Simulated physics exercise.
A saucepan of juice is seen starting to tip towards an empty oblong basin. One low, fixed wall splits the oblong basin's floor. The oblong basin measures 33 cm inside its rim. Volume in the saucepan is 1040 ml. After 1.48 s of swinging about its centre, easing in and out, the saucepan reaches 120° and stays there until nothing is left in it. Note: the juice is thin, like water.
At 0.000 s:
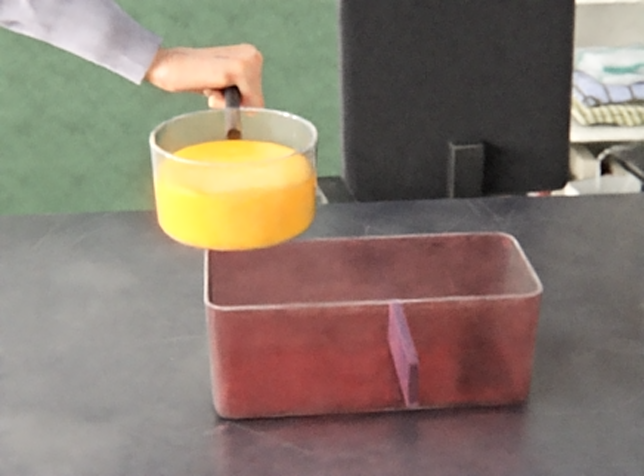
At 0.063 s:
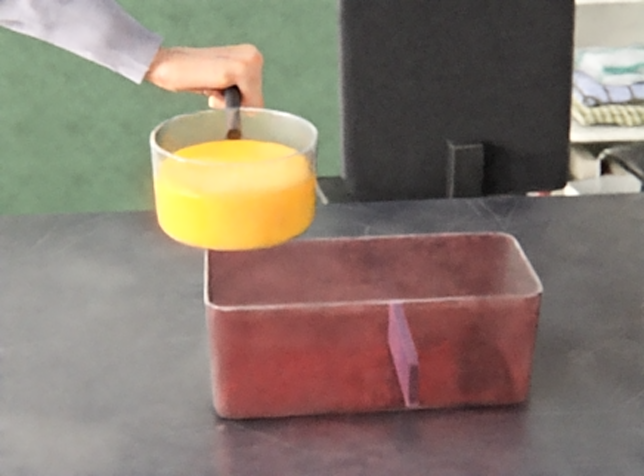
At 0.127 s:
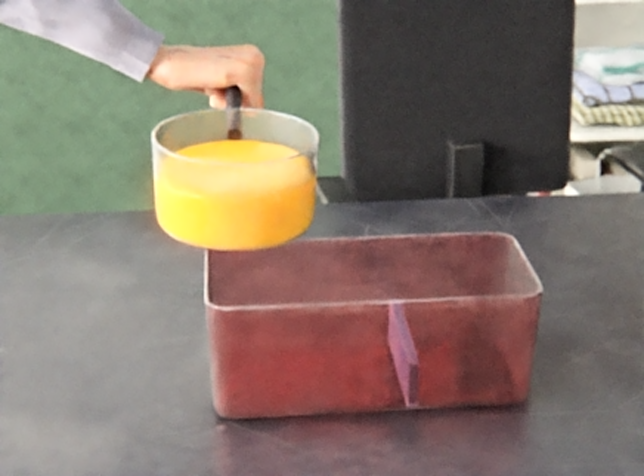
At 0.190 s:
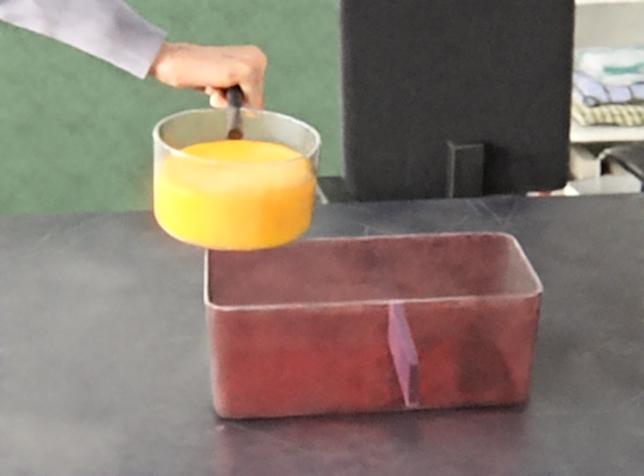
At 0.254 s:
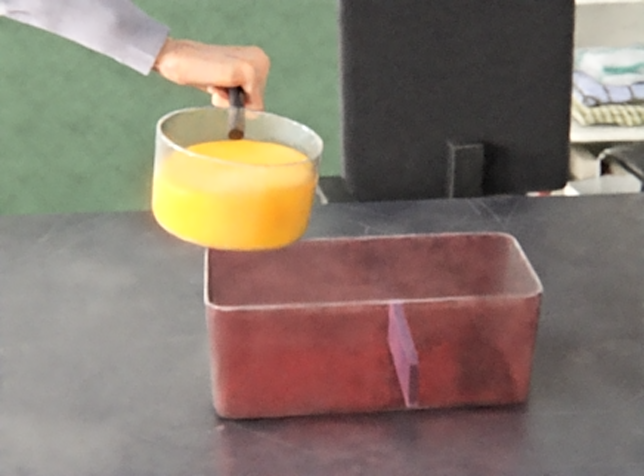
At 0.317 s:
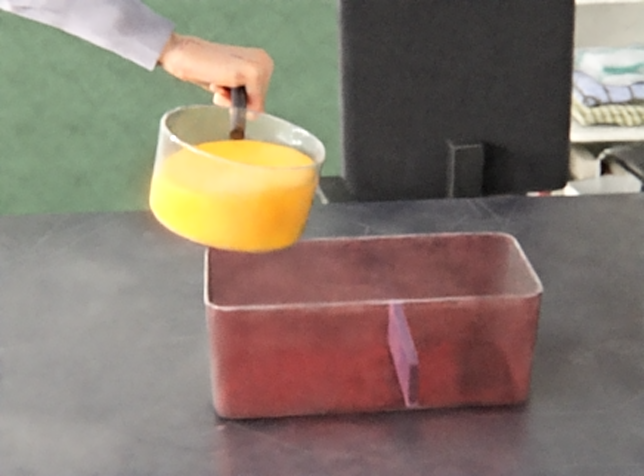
A hand held a clear-sided saucepan of bright orange-yellow juice above a reddish oblong basin on a dark table, then slowly leaned it slightly to the right while the juice's surface stayed nearly level.
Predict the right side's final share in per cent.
The right side finishes with roughly 6 per cent.
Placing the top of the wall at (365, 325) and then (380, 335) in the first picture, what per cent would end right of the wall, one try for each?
In order, 50 and 35 per cent.
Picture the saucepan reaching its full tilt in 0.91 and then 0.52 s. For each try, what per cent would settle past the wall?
10 and 20 %.
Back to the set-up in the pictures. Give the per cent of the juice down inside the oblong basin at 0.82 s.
The basin holds roughly 14 in a hundred parts at that moment.
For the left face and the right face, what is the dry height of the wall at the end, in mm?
The left side gives some 18 mm, the right side some 48 mm.
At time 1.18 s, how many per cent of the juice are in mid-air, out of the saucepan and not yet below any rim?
About 5 percent.
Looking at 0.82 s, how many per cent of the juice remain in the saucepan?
About 62 percent.
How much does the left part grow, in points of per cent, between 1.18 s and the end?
That amounts to roughly 12 per cent of the whole.
After 0.82 s the tilt is 70° and 63 per cent is still to pour, 14 is left of the wall and 0 right of it.
After 1.18 s the tilt is 108° and 9 per cent is still to pour, 81 is left of the wall and 5 right of it.
After 1.56 s the tilt is 120° and 0 per cent is still to pour, 93 is left of the wall and 6 right of it.
After 1.98 s the tilt is 120° and 0 per cent is still to pour, 93 is left of the wall and 6 right of it.
In the end 93 per cent lies left of the wall, 6 right of it and 1 outside.
